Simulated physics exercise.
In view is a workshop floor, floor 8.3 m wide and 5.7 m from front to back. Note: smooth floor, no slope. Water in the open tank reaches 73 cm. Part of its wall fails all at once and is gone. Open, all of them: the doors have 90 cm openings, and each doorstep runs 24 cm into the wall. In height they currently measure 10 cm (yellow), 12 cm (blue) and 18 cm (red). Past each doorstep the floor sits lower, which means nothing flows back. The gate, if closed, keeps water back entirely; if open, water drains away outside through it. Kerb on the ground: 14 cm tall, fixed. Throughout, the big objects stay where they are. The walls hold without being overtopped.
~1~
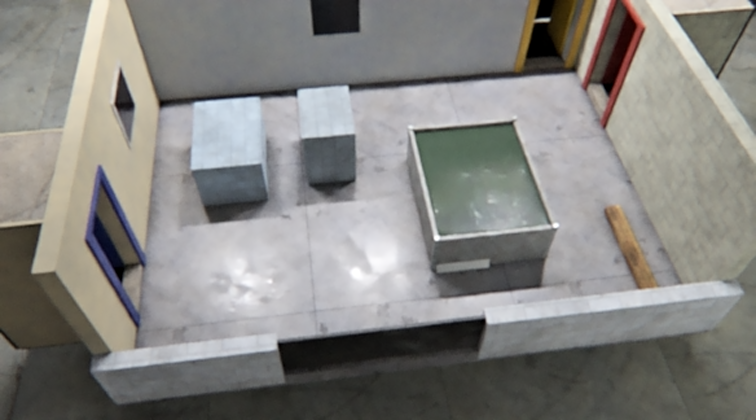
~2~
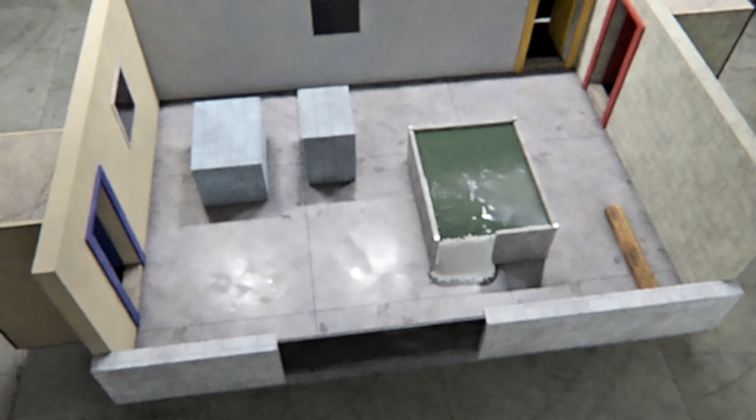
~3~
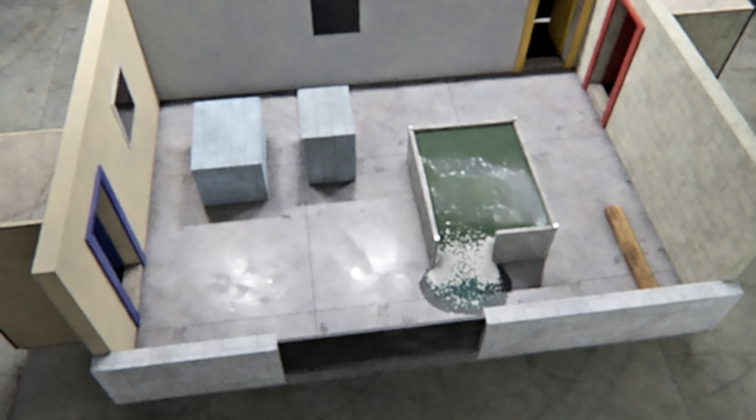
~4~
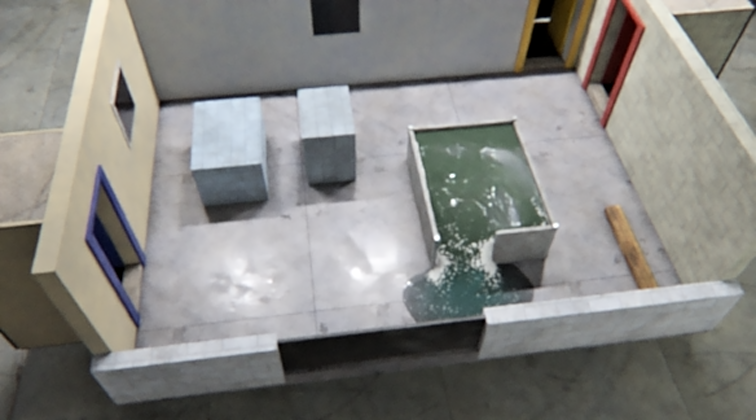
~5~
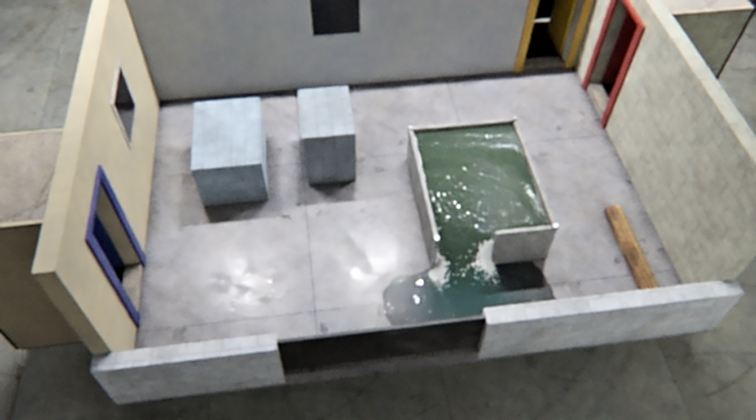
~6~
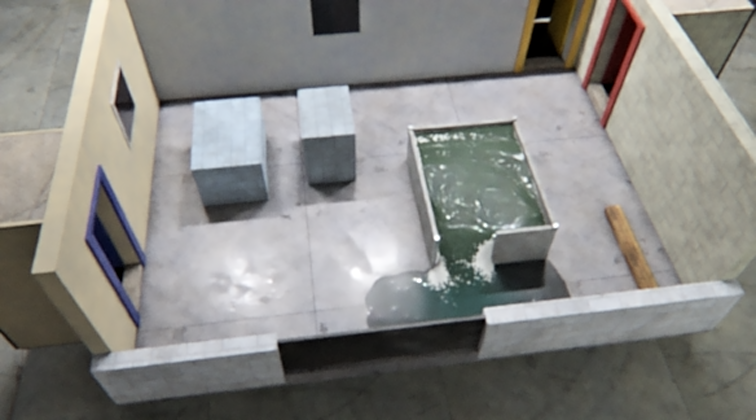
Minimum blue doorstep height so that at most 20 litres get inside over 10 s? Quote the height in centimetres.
Close to 14.5 cm.
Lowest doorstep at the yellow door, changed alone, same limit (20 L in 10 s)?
At yellow, about 9.0 cm.
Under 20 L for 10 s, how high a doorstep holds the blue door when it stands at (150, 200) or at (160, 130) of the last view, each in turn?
You'd want about 7.0 cm there first, then about 10.0 cm.
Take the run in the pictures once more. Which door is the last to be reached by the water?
Door: Yellow.
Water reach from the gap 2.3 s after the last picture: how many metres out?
Roughly 5.2 m from the gap.
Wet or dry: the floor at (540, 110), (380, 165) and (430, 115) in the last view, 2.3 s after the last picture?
So, in order, I'd say stayed dry, then stayed dry, then stayed dry.
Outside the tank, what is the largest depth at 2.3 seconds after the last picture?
Max depth: About 32 cm.
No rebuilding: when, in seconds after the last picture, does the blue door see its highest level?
Roughly at 2.4 s.
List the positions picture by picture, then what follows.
The first picture shows the open tank at (478, 178) is whole and still, 73 cm deep; the blue door at (120, 255) is dry.
In the second picture, the gap is at (463, 254), the front 0.4 m out at (483, 281); the back of the open tank holds 73 cm.
In the third picture, the front is at (475, 310), 0.8 m from the gap at (463, 256); 0.8 m2 of floor is wet, 73 cm left at the back.
In the fourth picture, water pours out at (463, 256) and has run 1.3 m, to a hidden place; about 8 cm deep outside, 73 cm at the back.
In the fifth picture, the gap is at (463, 256), the front 1.4 m out at a hidden place; the back of the open tank holds 73 cm.
In the sixth picture, the front is at a hidden place, 1.6 m from the gap at (463, 256); 2.8 m2 of floor is wet, 67 cm left at the back; the blue door at (120, 255), 5.0 m from the gap, is still 3.7 m from the nearest water.
Then, 0.7 s after the last picture water covers 15 % of the floor, deepest (50 cm) near (474, 336); it has not reached the blue door.
Then, 2.3 s after the last picture water covers 45 % of the floor, deepest (32 cm) near (471, 326); 20 cm at the blue door, 9 litres in over its 12 cm doorstep.
Then, 9.3 s after the last picture water covers 95 % of the floor, deepest (11 cm) near (462, 338); 8 cm at the blue door, 46 litres in over its 12 cm doorstep.
At the blue door as built, the water peaked near 20 cm, 2.3 s after the last picture.
Run again over the same 10 s with other heights there, 29 litres in over 13.5 cm, 12 litres over 16 cm. The limit of 20 litres is kept from about 14.5 cm up.
